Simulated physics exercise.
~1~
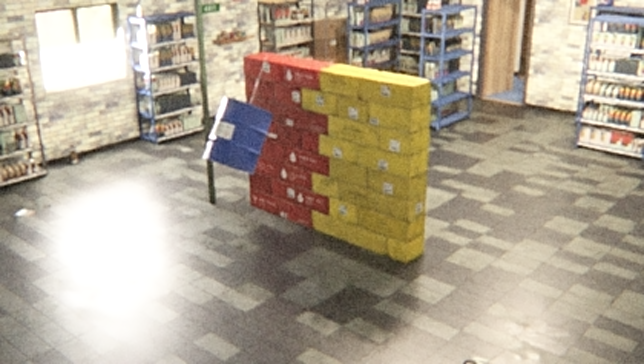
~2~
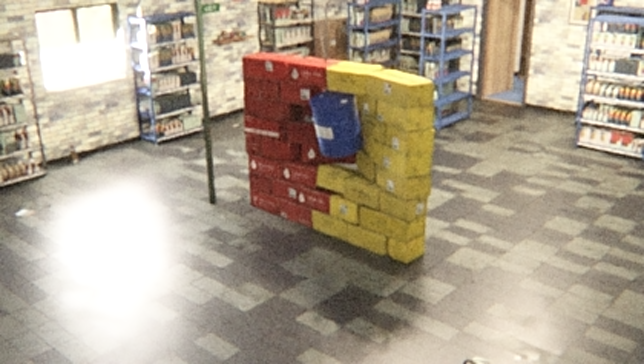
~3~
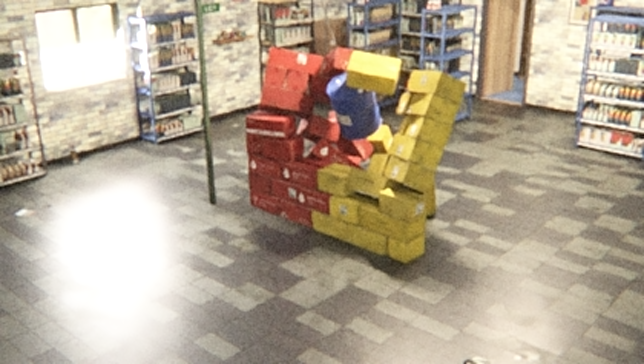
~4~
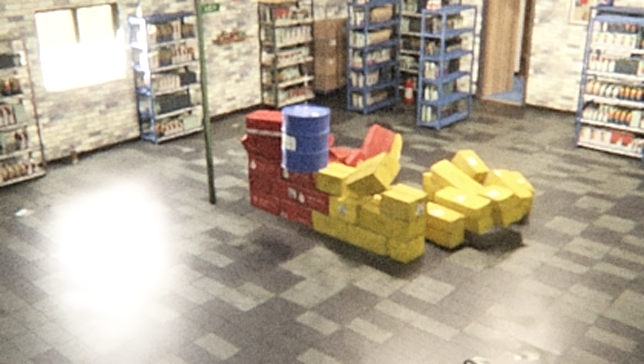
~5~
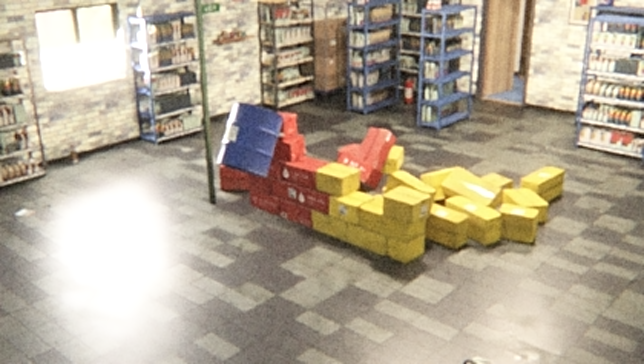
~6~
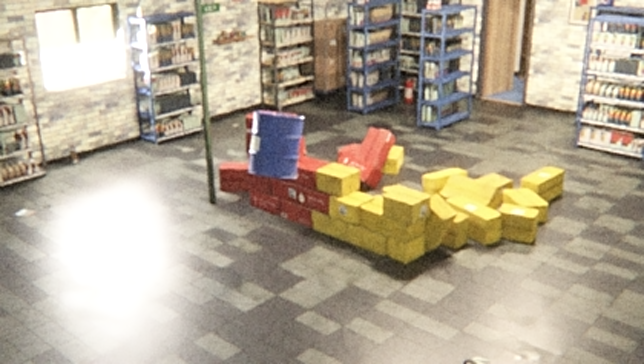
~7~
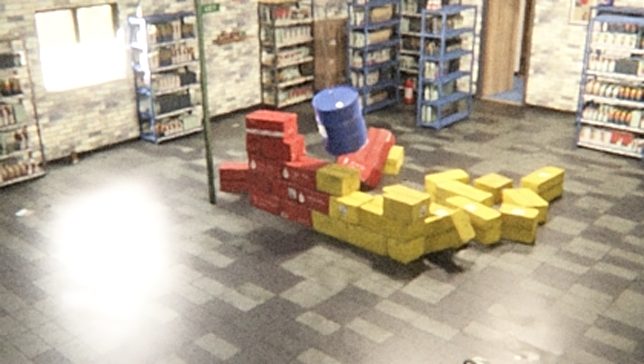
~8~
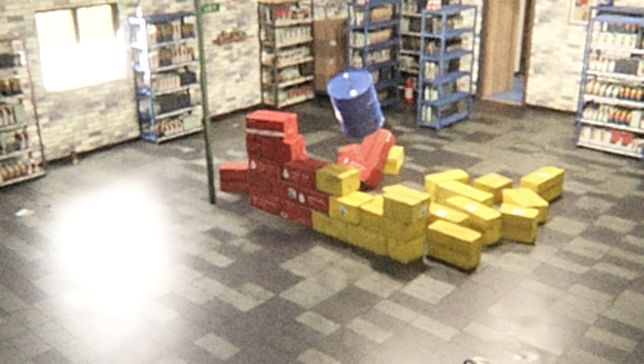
A blue drum on a line swings from the left into a free-standing wall of taped cartons, red on the left and yellow on the right, in a shop seen from above. Shelves of goods line the pale brick walls behind a grey tiled floor. The drum strikes near the middle, and the upper cartons bulge, tilt and tumble, mostly to the right. It swings back left over the broken wall, then right again. At the end, yellow cartons lie heaped on the right, a low stepped part still stands, and the drum hangs tilted above it.
